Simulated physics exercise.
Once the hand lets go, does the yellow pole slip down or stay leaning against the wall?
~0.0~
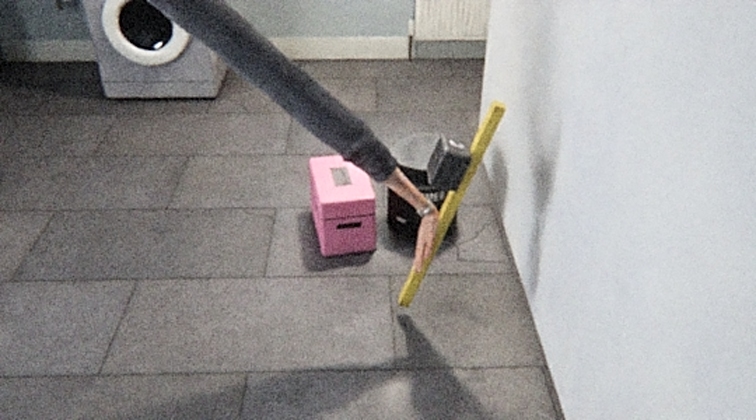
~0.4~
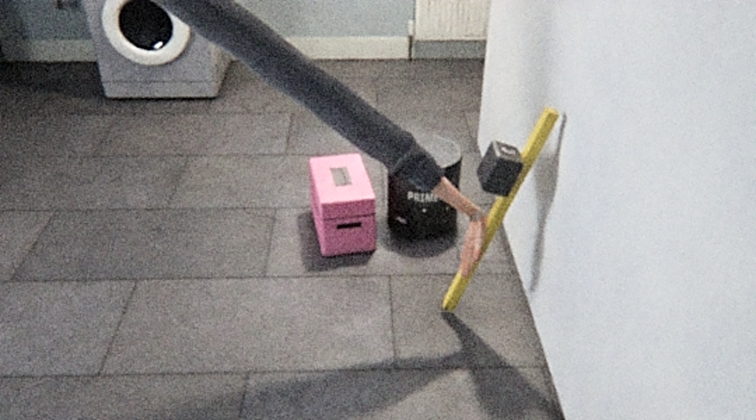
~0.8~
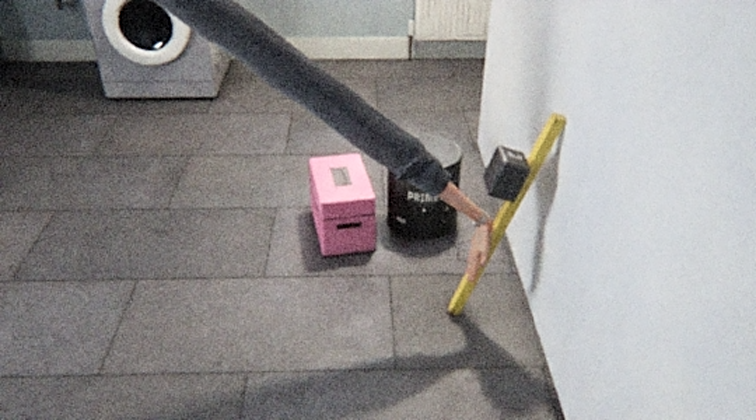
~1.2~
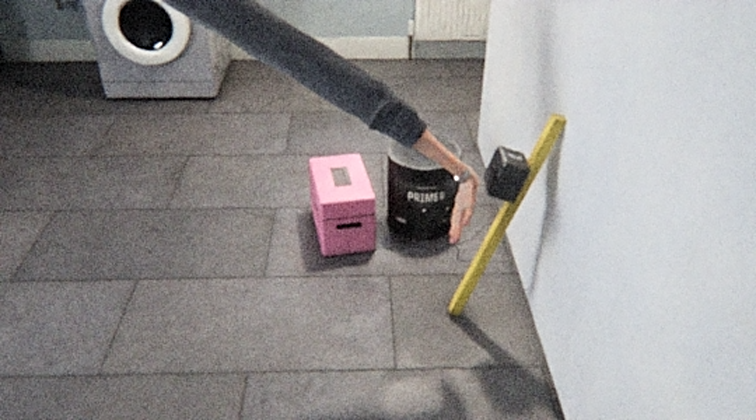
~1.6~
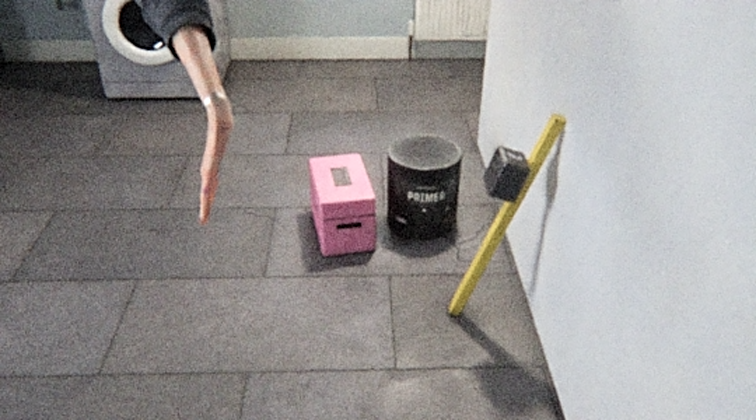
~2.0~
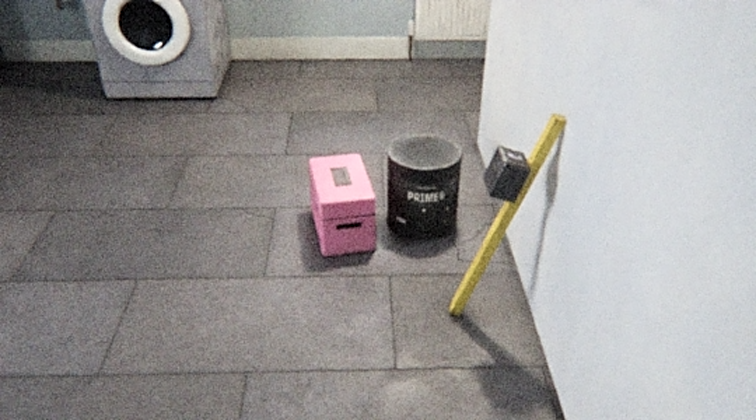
The yellow pole stays leaning against the wall after the hand lets go.
